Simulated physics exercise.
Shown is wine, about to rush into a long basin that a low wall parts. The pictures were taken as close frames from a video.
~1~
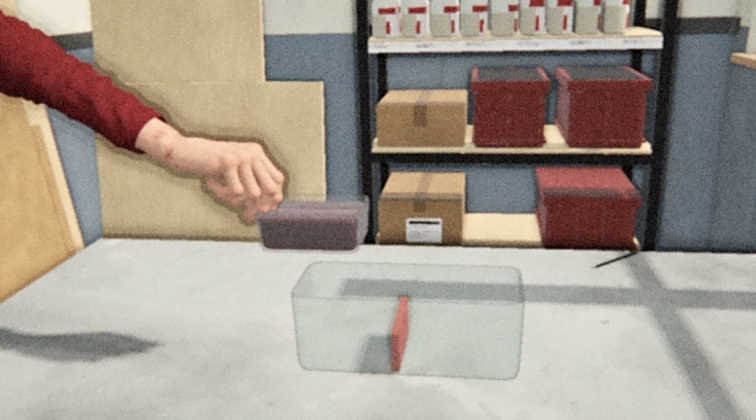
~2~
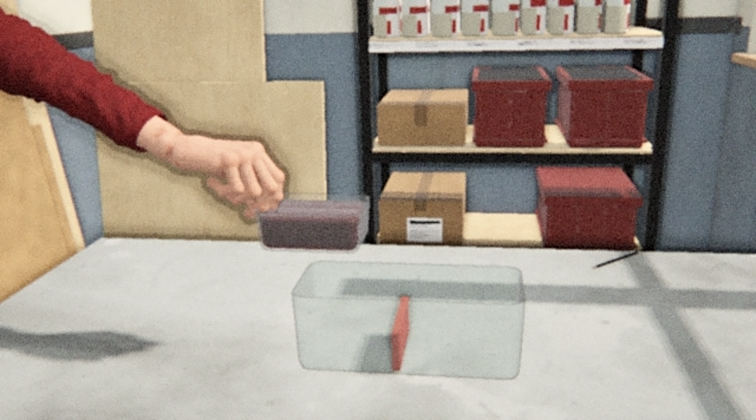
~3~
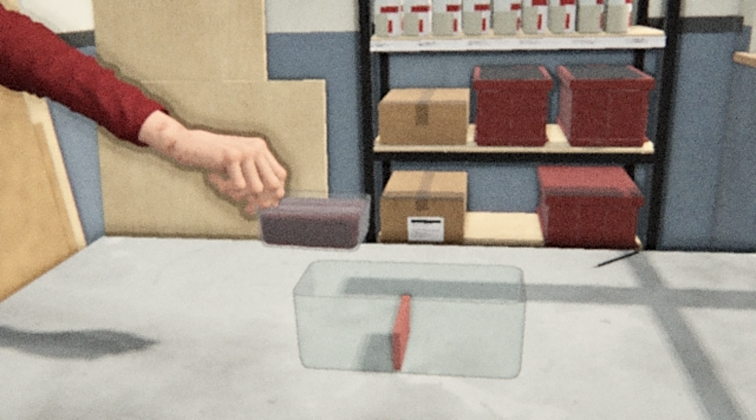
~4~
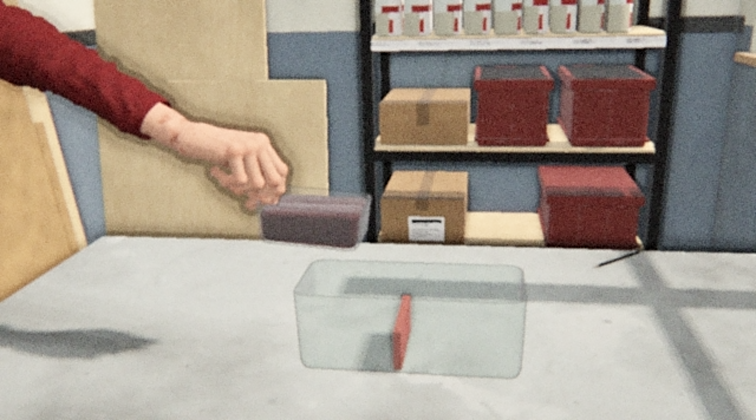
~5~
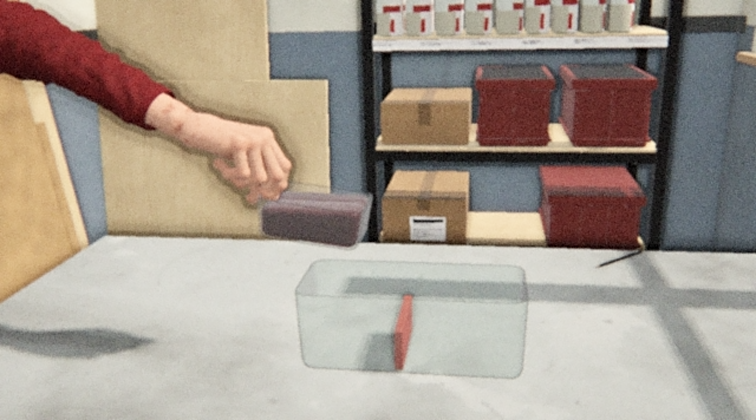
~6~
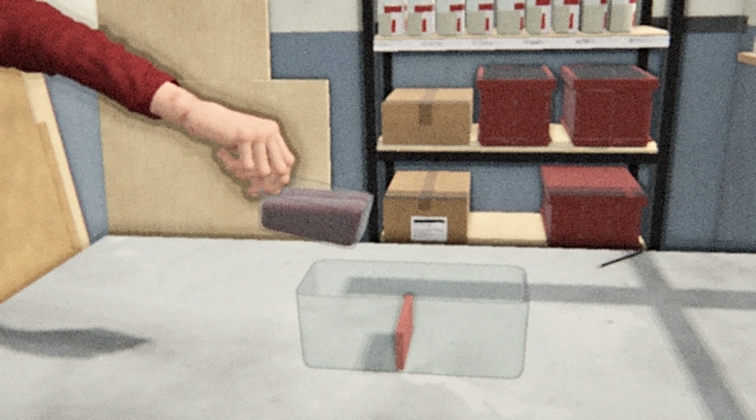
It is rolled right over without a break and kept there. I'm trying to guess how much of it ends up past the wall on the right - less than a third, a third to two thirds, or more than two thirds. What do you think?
I'd say more than two thirds.
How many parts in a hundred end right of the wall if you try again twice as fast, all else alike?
Somewhere near 75 percent.
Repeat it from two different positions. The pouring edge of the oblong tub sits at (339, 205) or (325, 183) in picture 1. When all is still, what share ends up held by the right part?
Roughly 70 in a hundred the first time and 60 in a hundred the second.
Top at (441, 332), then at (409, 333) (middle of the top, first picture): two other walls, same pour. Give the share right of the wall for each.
My guess is some 50 percent the first time and some 80 percent the second.
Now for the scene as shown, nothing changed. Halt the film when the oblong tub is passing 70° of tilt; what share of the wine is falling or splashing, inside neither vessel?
Around 45 in a hundred.
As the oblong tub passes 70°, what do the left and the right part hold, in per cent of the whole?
About 5 % left and about 20 % right.
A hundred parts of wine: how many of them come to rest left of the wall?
Some 5 parts in a hundred.
A moment on, the oblong tub is tipped part way and 30 per cent is still to pour, 3 is left of the wall and 20 right of it.
Next, the oblong tub is tipped right over and 2 per cent is still to pour, 4 is left of the wall and 80 right of it.
Then the oblong tub is tipped right over and 0 per cent is still to pour, 5 is left of the wall and 88 right of it.
Later the oblong tub is tipped right over and 0 per cent is still to pour, 5 is left of the wall and 88 right of it.
At rest 5 per cent lies left of the wall, 88 right of it and 7 outside.
